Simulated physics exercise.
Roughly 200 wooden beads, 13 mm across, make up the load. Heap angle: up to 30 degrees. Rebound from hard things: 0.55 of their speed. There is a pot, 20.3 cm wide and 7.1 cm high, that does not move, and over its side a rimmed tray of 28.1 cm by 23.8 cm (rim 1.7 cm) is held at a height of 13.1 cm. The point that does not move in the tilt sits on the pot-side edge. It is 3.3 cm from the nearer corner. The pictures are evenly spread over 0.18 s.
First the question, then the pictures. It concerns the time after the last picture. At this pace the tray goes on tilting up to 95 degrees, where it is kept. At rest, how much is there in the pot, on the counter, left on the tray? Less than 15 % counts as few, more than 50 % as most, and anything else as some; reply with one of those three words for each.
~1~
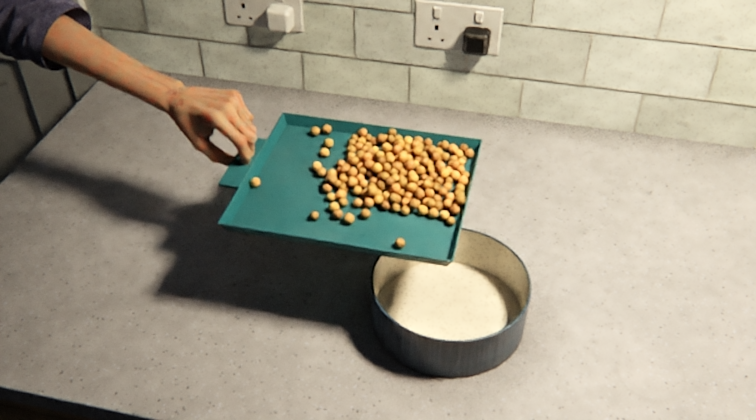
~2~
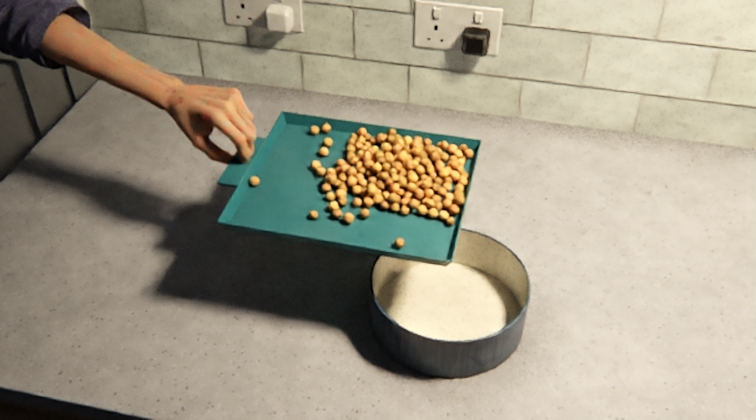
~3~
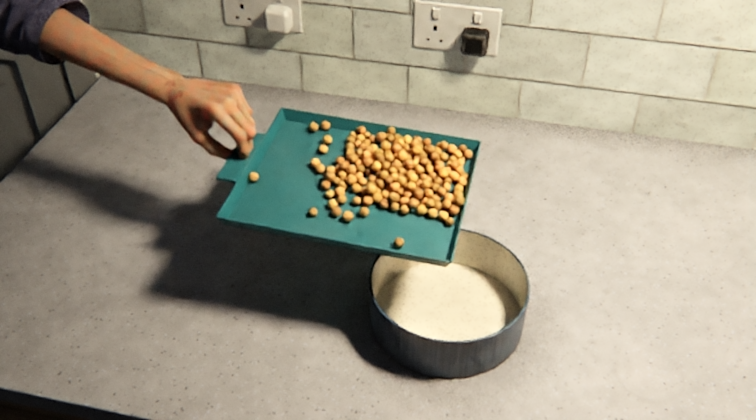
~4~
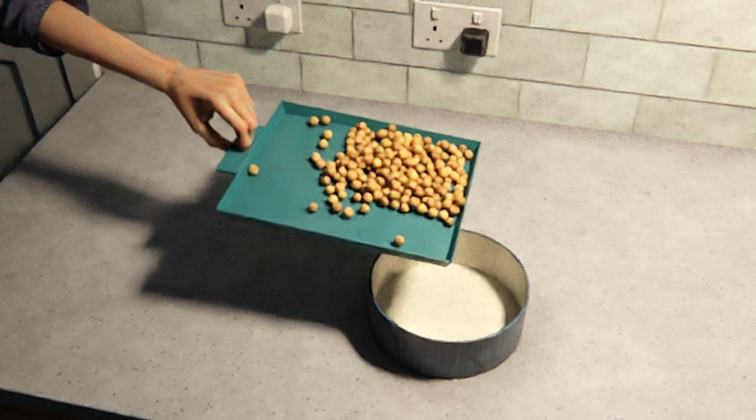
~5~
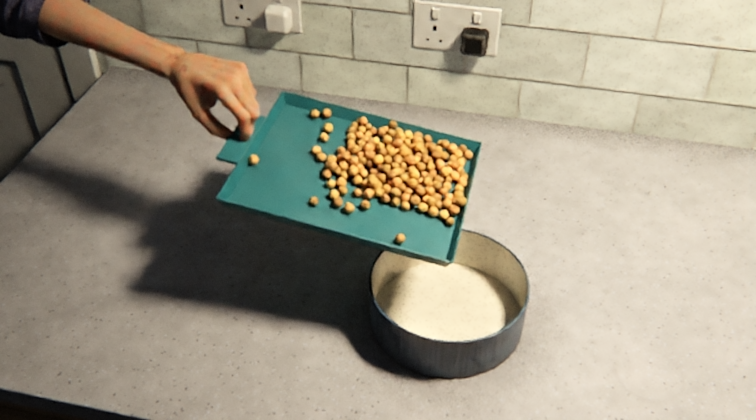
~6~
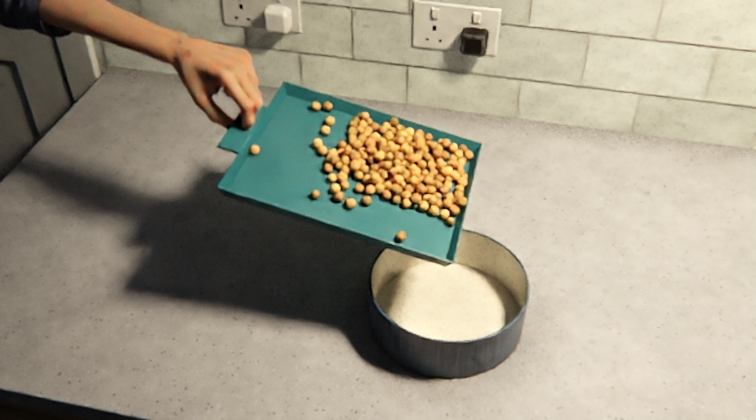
Here it is: Pot: Some, counter: Most, tray: Few.
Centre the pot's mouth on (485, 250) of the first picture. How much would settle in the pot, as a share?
Close to 70 in a hundred.
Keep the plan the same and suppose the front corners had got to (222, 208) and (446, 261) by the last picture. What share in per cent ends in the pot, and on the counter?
Per cent by place - pot 85, counter 15.
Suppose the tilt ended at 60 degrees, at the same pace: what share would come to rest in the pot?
In that case some 25 per cent.
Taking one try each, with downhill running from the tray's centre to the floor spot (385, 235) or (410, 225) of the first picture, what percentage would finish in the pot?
Near 70 and 90 percent, in that order.
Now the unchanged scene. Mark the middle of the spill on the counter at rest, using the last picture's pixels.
The middle of the spill sits at roughly (524, 243).
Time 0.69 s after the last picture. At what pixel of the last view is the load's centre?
Estimated centre of load: Around (487, 214).
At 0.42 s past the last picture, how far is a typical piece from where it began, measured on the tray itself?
Roughly 4 cm.
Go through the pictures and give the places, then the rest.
Tray tilt 0 degrees, front corners at (226, 220) and (447, 256); middle of the pieces at (397, 167); pot at (451, 280), in the first picture.
Tray tilt 1 degrees, front corners at (225, 218) and (447, 256); middle of the pieces at (396, 167), in the second picture.
Tray tilt 2 degrees, front corners at (224, 214) and (446, 257); middle of the pieces at (396, 166), in the third picture.
Tray tilt 5 degrees, front corners at (223, 206) and (447, 257), lowest corner right back; middle of the pieces at (396, 164), in the fourth picture.
Tray tilt 8 degrees, front corners at (224, 196) and (448, 257), lowest corner right back; middle of the pieces at (398, 161), in the fifth picture.
Tray tilt 12 degrees, front corners at (225, 185) and (448, 257), lowest corner right back; middle of the pieces at (399, 158); pot at (449, 280), in the sixth picture.
Then, 0.42 s after the last picture, tilt 52 degrees; the tray holds 100 %, the pot 0 %.
Then, 0.69 s after the last picture, tilt 79 degrees; the tray holds 40 %, the pot 15 %.
Then, 1.07 s after the last picture, tilt 95 degrees; the tray holds 0 %, the pot 35 %.
In the end, pot 35 %, counter 65 %, tray 0 %.
